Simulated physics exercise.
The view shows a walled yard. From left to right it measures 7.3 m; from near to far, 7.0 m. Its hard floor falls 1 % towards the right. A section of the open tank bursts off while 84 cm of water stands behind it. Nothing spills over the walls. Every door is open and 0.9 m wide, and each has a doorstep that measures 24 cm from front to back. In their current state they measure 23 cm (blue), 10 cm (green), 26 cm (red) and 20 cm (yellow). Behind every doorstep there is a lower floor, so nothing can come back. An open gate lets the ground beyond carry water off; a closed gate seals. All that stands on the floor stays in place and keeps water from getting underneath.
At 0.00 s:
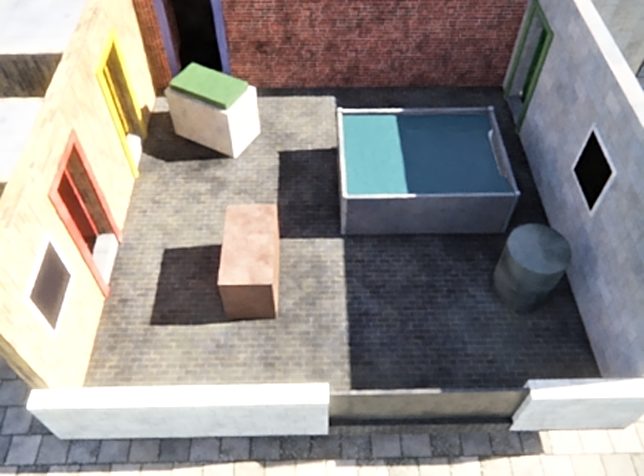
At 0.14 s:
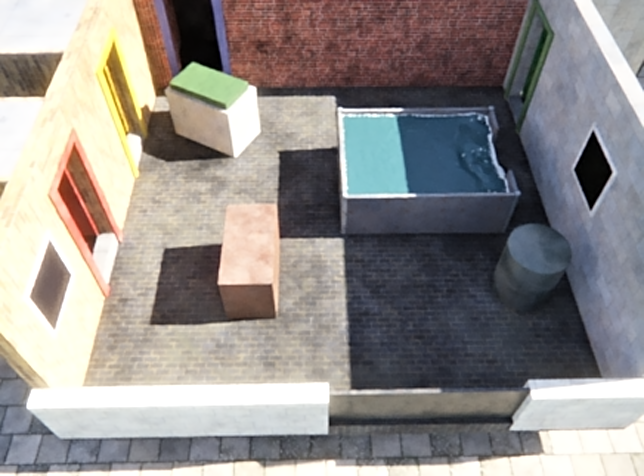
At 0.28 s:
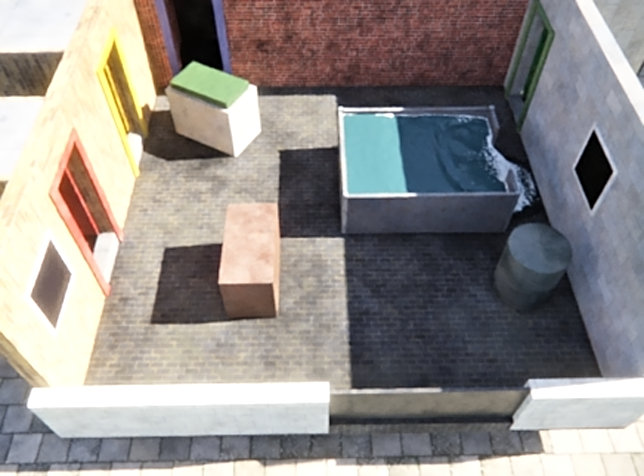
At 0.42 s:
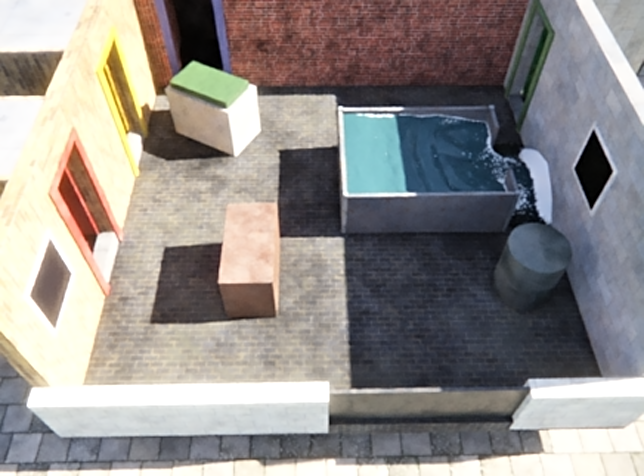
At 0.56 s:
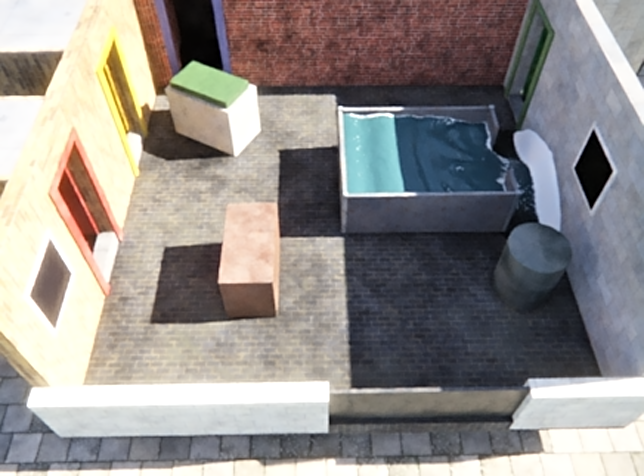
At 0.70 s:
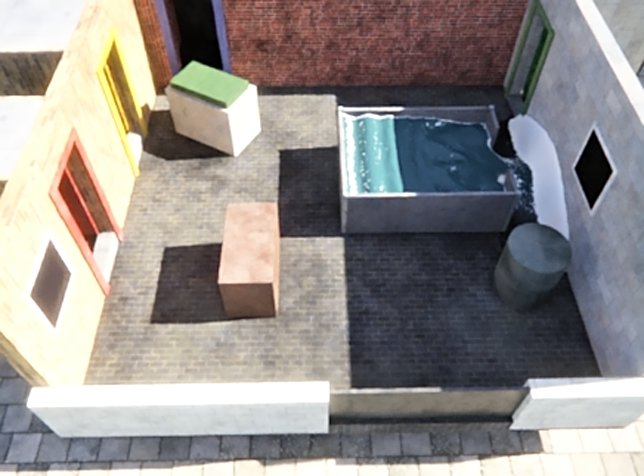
Water bursts from the right side of an open tank and spreads beside the wall.
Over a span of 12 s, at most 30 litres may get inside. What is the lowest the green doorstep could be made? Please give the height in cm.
Around 15 cm high.
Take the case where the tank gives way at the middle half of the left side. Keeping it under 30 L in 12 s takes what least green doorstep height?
A minimum of about 13.5 cm.
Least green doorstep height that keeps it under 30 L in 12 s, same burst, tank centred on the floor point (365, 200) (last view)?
That setup calls for roughly 18 cm.
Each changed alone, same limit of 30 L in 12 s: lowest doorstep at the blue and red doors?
Roughly 10.5 cm for the blue door and roughly 8.5 cm for the red door.
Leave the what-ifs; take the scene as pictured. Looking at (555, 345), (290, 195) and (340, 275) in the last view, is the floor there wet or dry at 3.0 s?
First wet through, second bone-dry, third wet through.
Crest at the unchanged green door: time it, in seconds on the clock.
Peak time: Around 4.0 s.
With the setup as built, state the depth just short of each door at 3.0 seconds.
At the blue door the depth is 0 cm, at green 11 cm, at red 0 cm and at yellow 0 cm.
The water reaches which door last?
Red.
After 1.4 s water covers 15 % of the floor, deepest (71 cm) near (532, 183); 13 cm at the green door, 2 litres in over its 10 cm doorstep.
After 3.0 s water covers 50 % of the floor, deepest (42 cm) near (534, 190); 11 cm at the green door, 8 litres in over its 10 cm doorstep.
After 12.0 s water covers 100 % of the floor, deepest (16 cm) near (334, 184); 12 cm at the green door, 84 litres in over its 10 cm doorstep.
At the green door as built, the water arrived by 0.8 s and peaked near 16 cm at 4.0 s.
With a doorstep of 13.5 cm, 40 litres would have come in within the 12 s; with 18 cm, 13 litres. So under 30 litres takes about 15 cm.
